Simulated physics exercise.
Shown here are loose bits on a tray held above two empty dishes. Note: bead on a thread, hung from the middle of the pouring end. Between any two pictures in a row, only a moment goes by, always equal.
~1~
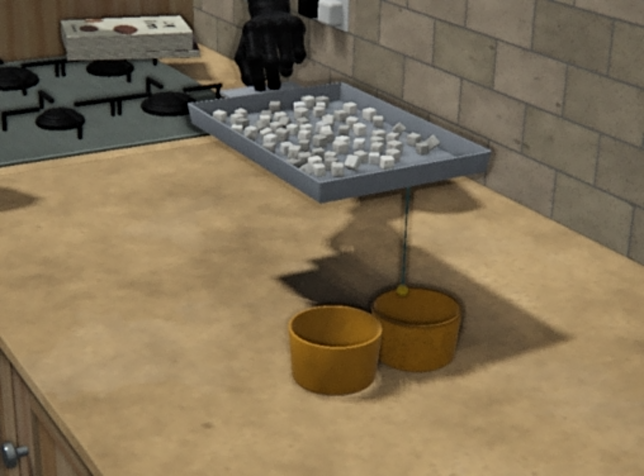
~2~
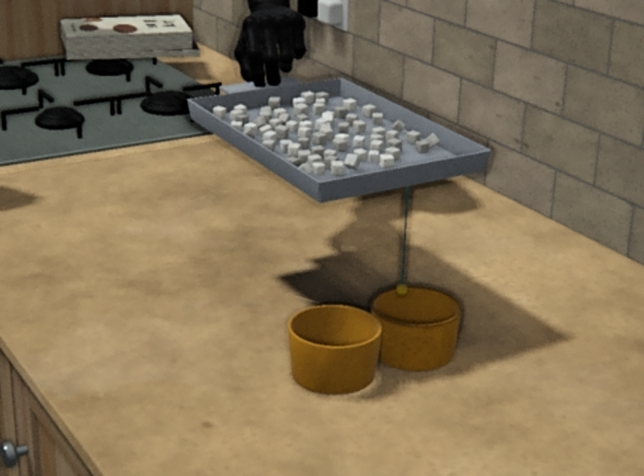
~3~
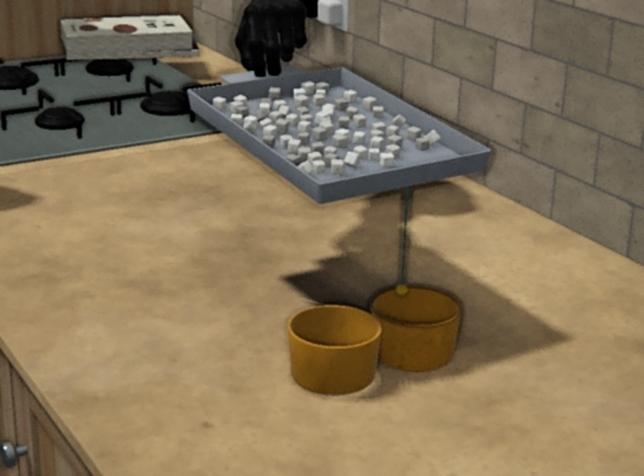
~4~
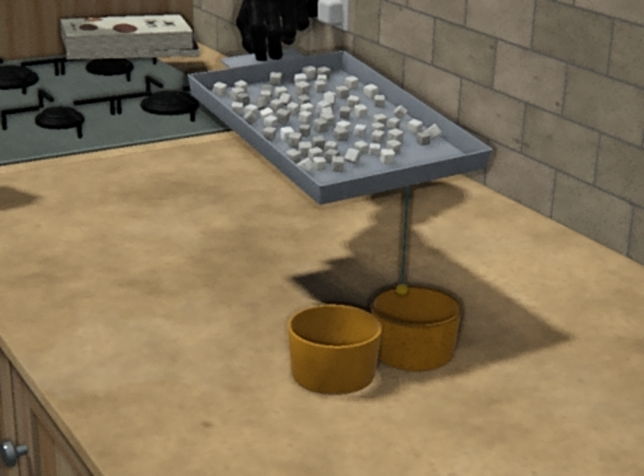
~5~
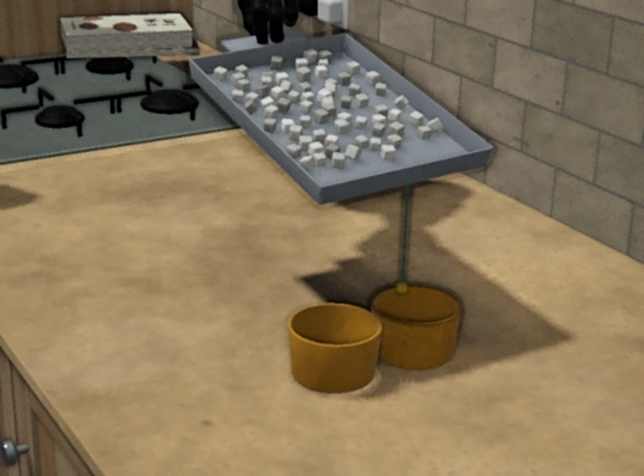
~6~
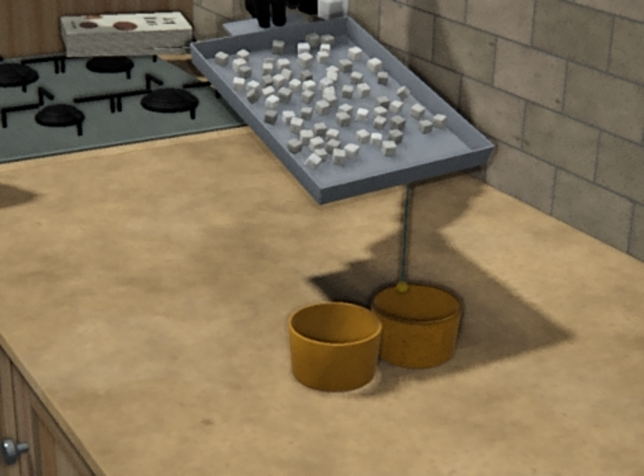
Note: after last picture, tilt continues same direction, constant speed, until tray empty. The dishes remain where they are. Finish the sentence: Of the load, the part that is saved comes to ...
Less than half of it.
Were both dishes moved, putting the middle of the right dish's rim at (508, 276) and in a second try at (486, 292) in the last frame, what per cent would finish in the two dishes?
Roughly 0 % and 10 %.
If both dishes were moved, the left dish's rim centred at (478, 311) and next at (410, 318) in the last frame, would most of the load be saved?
Catch, run one: Below the halfway mark; run two: Below the halfway mark.
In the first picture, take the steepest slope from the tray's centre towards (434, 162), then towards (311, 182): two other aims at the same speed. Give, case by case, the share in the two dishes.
10 % then 50 %, roughly.
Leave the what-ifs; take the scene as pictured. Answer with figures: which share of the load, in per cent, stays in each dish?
The left dish ends up with around 20 percent of the load, the right dish with around 0 percent.
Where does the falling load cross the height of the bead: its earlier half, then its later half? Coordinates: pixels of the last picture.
For the early half I get (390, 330), and for the late half (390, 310).
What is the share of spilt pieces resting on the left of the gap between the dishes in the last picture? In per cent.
Reading: Around 30 %.
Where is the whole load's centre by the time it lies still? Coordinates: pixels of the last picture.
Roughly at (397, 403).
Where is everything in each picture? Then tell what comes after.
Corners of the pouring end near (321, 181) and (487, 151), level; middle of the load near (326, 133), sugar cubes; left dish near (359, 366); right dish near (441, 344); bead on its thread near (402, 291), in the first picture.
Corners of the pouring end near (321, 181) and (486, 150), level; middle of the load near (325, 130), in the second picture.
Corners of the pouring end near (321, 182) and (487, 150), tipped barely, lowest at the left corner; middle of the load near (326, 124), in the third picture.
Corners of the pouring end near (322, 184) and (488, 149), tipped a little, lowest at the left corner; middle of the load near (327, 114), in the fourth picture.
Corners of the pouring end near (322, 185) and (489, 147), tipped a little, lowest at the left corner; middle of the load near (328, 104), in the fifth picture.
Corners of the pouring end near (322, 186) and (490, 145), tipped clearly, lowest at the left corner; middle of the load near (329, 93), a little on the move; left dish near (359, 363); right dish near (441, 340), in the sixth picture.
Shortly afterwards, tray tipped steeply; the whole lot on the tray.
Next, tray tipped right over; all but a few on the tray; a little outside both.
Some moments later, tray tipped past a quarter turn; near a quarter in the left dish; only a few in the right dish; the bulk outside both.
In the end, tray tipped past a quarter turn; near a quarter in the left dish; only a few in the right dish; the bulk outside both.
